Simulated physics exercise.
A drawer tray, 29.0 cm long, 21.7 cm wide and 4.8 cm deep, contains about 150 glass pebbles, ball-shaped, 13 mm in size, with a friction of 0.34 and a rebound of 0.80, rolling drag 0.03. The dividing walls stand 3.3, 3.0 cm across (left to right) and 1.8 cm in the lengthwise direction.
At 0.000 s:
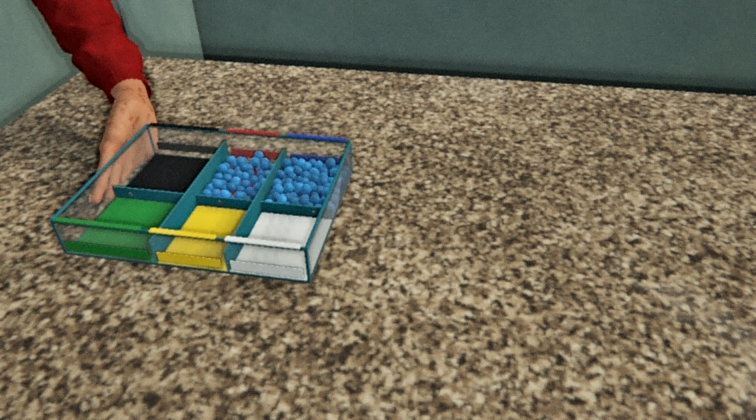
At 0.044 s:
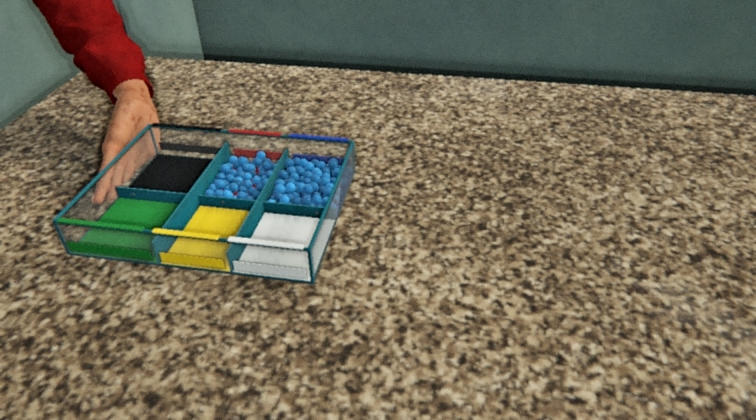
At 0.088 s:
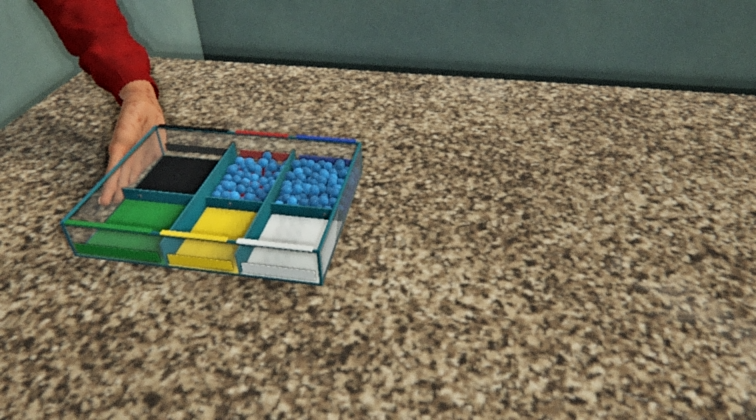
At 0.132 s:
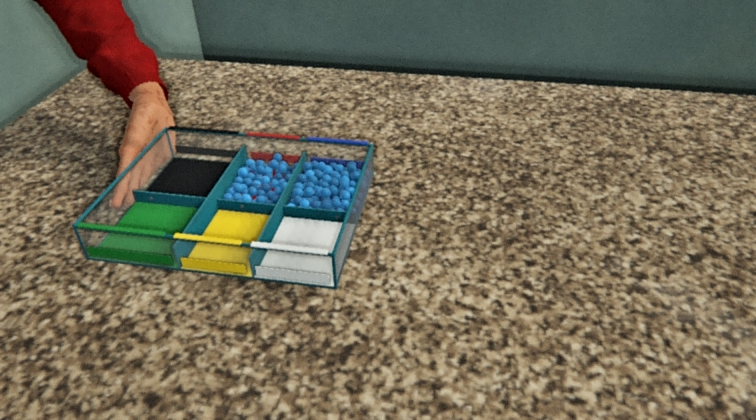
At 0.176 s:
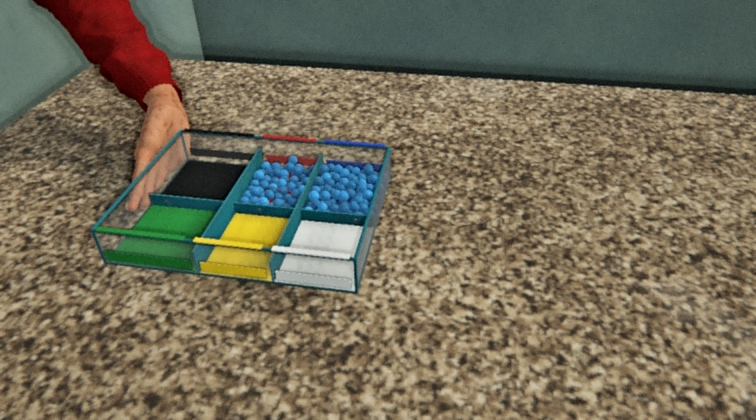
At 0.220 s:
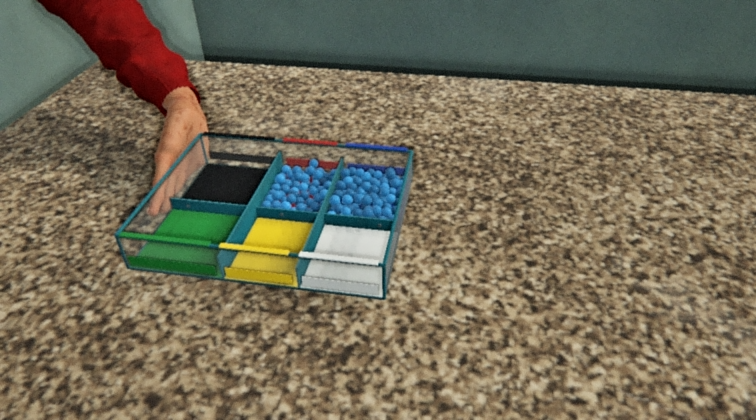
We see a clear divided tray holding small blue balls in two rear compartments beside black, green, yellow and white sections, as a red-sleeved arm's hand at its left side slides it a short way right across a speckled countertop.
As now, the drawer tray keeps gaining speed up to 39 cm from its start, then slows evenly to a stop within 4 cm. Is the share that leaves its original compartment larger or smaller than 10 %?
Well, the share out of place is not bigger than a tenth.
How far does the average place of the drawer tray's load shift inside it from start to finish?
Measured shift: Approx. 0.5 cm, an estimate.
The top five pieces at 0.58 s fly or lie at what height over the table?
About 5 cm above the table.
After 0.36 s, tilt 0 degrees; red 40 %, blue 60 %; 0 % away from where they began.
After 0.47 s, tilt 0 degrees; red 40 %, blue 60 %; 0 % away from where they began.
After 0.58 s, tilt 0 degrees; red 40 %, blue 60 %; 0 % away from where they began.
After 0.68 s, tilt 0 degrees; red 40 %, blue 60 %; 0 % away from where they began.
By 1.5 s all is still; red 40 %, blue 60 %; 0 % away from where they began.
